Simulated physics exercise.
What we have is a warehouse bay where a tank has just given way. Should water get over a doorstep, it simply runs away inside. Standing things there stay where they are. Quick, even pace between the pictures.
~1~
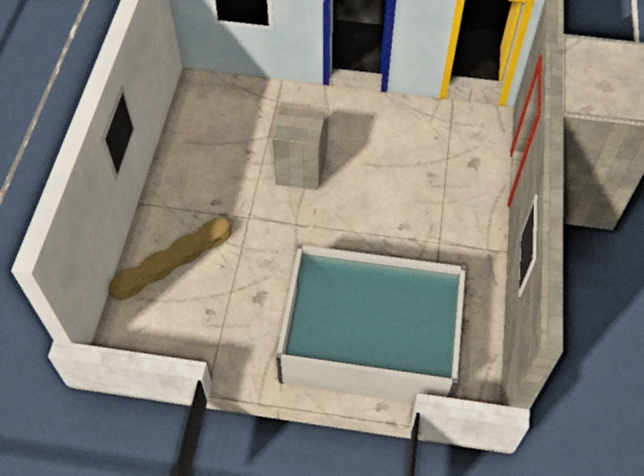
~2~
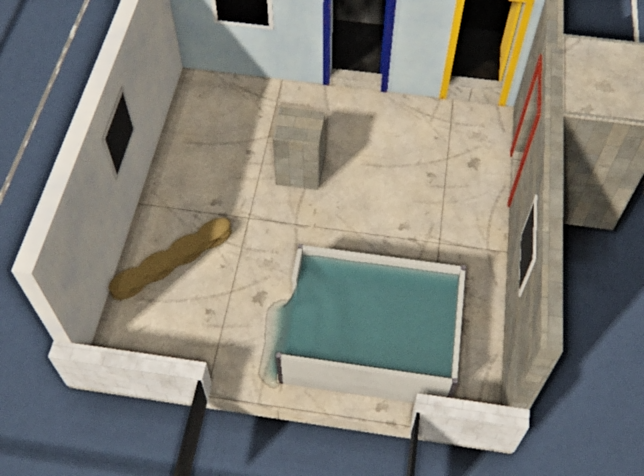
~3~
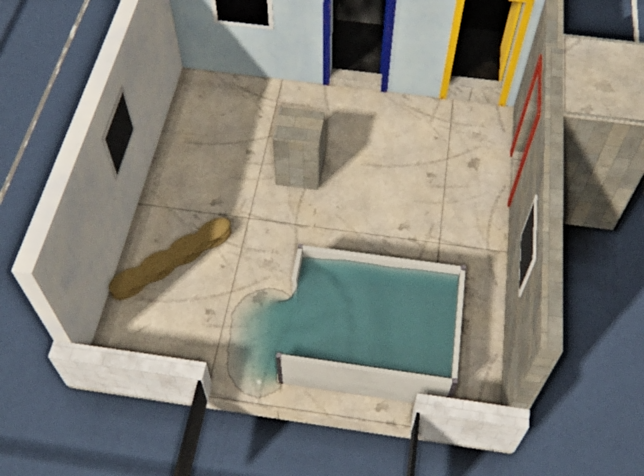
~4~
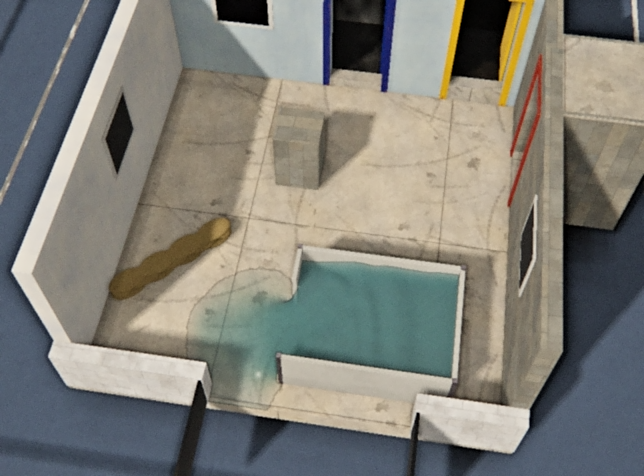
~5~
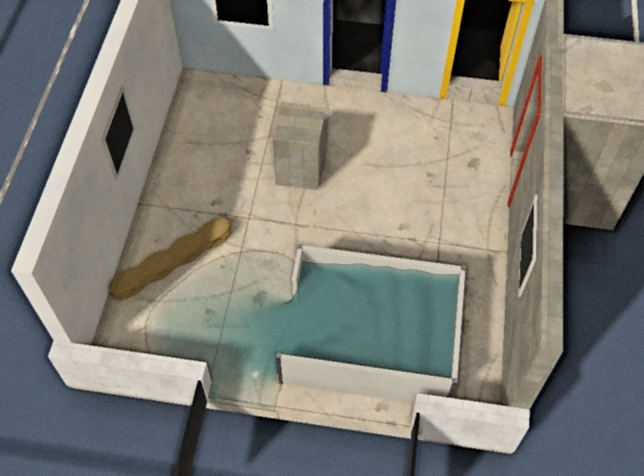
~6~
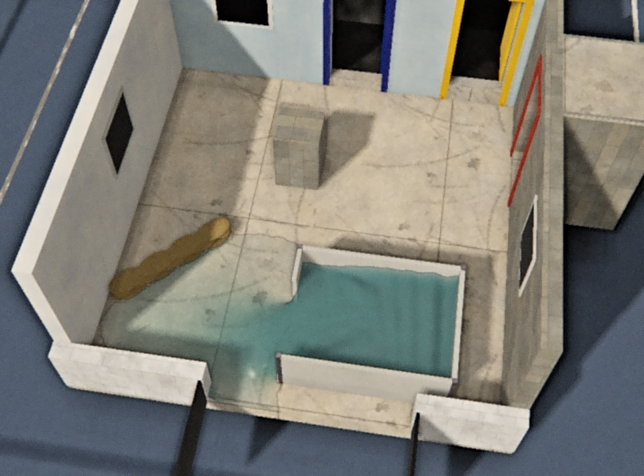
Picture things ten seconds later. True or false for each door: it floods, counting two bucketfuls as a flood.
Red door - false; blue door - false; yellow door - false.
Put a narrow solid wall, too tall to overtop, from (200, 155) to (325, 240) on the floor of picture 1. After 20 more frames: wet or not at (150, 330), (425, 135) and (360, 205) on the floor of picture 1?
Taking the points in order - wetted, unwetted, unwetted.
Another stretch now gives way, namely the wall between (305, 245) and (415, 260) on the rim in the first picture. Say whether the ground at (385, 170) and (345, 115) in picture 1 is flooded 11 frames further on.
Respectively: Drenched and drenched.
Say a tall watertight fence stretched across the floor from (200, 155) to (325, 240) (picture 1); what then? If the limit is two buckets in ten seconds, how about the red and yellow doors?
Red: Within bounds. Yellow: Within bounds.
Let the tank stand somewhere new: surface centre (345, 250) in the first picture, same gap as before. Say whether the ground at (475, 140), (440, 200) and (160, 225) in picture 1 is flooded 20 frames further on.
Result: Spared; spared; inundated.
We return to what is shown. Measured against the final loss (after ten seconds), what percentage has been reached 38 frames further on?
My figure: 75 percent.
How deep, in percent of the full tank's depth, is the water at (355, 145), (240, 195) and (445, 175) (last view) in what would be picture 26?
About 0 per cent, then 2 per cent, then 0 per cent.
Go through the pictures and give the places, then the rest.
The first picture shows still water in the open tank at (374, 314).
In the second picture, the front is at a hidden place, out from the gap at (290, 333).
In the third picture, the front is at (240, 310), out from the gap at (290, 335).
In the fourth picture, water pours out at (290, 336) and has run to (200, 308).
In the fifth picture, water pours out at (290, 336) and has run to (157, 313).
In the sixth picture, water pours out at (290, 336) and has run to (107, 325).
A moment on, water covers 20 % of the floor; the red door not reached, the blue door not reached, the yellow door not reached.
Next, water covers 25 % of the floor; the red door not reached, the blue door not reached, the yellow door not reached.
Then, water covers 55 % of the floor; the red door not reached, the blue door not reached, the yellow door not reached.
Later, water covers 80 % of the floor; the red door wet at the sill, nothing in, the blue door wet at the sill, nothing in, the yellow door wet at the sill, nothing in.
In the end, water covers 95 % of the floor; the red door wet at the sill, nothing in, the blue door wet at the sill, nothing in, the yellow door wet at the sill, nothing in.
